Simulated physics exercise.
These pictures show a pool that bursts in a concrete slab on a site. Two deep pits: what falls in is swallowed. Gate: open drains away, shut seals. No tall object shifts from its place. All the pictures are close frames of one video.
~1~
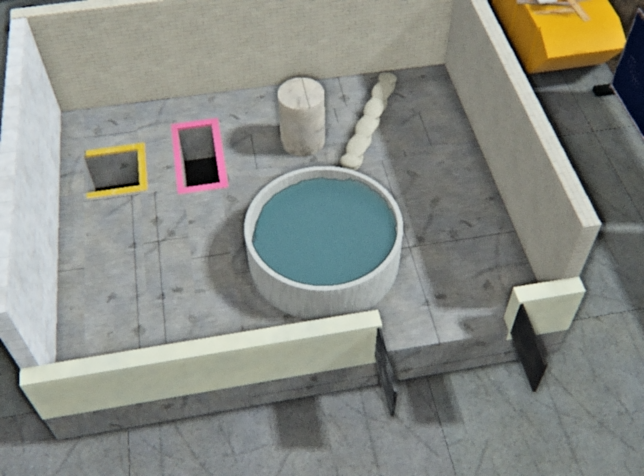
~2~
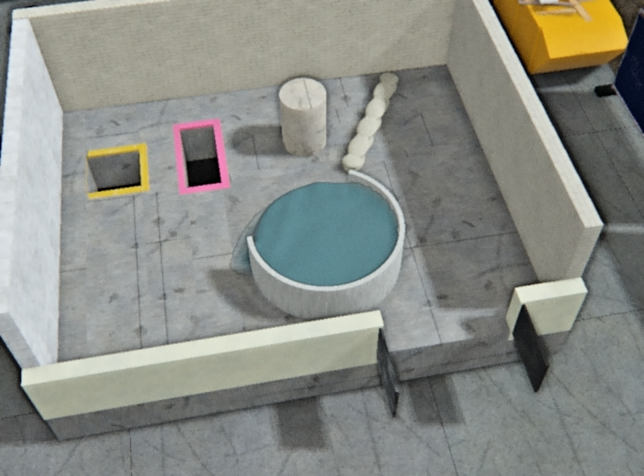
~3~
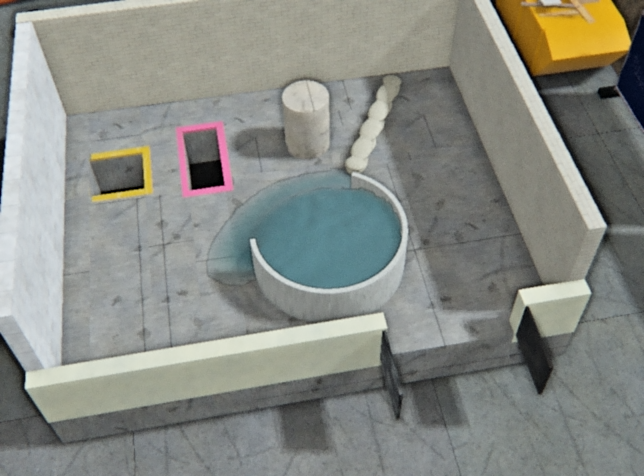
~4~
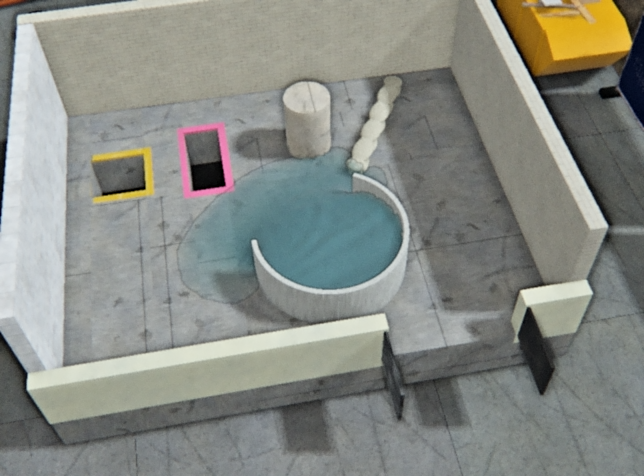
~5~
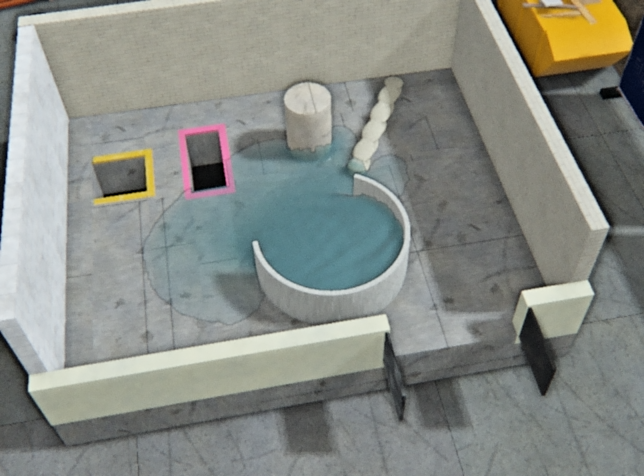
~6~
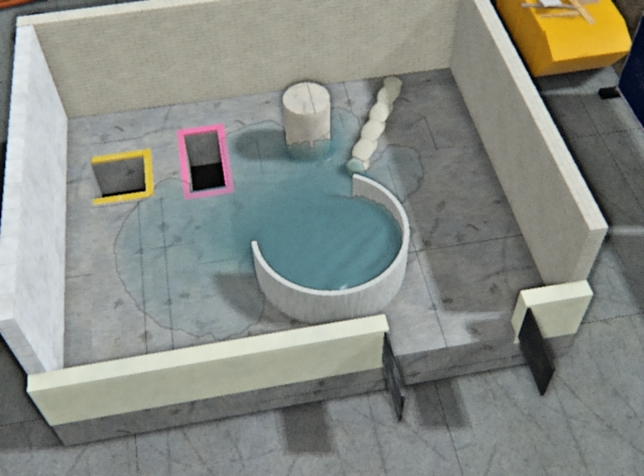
In the video, a round pool of blue water on a walled concrete slab opens on its far left side, and water pours out, spreading across the floor toward the pink-framed pit and around the pale cylinder and twisted column.
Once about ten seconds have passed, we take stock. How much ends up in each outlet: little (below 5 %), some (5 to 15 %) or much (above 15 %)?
Outlet by outlet: Gate - little, yellow pit - much, pink pit - much.
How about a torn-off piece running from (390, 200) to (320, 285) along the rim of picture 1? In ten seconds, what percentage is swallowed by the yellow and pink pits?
In per cent: Yellow 2, pink 2.
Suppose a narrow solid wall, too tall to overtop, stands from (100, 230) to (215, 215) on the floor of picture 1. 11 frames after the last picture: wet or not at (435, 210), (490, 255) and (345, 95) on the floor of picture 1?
In the order given, the spots are spared, spared and swamped.
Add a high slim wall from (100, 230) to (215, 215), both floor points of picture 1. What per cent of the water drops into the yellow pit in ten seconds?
Share, yellow pit - 15 in a hundred.
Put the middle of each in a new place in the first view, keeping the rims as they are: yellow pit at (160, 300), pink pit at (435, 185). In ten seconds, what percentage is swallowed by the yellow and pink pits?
Yellow 20%, pink 8%.
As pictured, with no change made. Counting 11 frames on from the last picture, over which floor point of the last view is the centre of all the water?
Roughly at (273, 206).
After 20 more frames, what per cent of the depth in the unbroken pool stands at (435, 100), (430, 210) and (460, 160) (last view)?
Taking the places in turn, I get roughly 4, 2 and 2 percent.
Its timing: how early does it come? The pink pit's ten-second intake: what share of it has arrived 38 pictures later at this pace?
Estimate: Roughly 85 %.
A moment on, water covers 45 % of the floor; the gate 0 %, the yellow pit 2 %, the pink pit 7 %.
Next, water covers 50 % of the floor; the gate 0 %, the yellow pit 5 %, the pink pit 17 %.
Then, water covers 60 % of the floor; the gate 0 %, the yellow pit 10 %, the pink pit 26 %.
Later, water covers 80 % of the floor; the gate 0 %, the yellow pit 19 %, the pink pit 32 %.
In the end, water covers 85 % of the floor; the gate 1 %, the yellow pit 24 %, the pink pit 38 %.
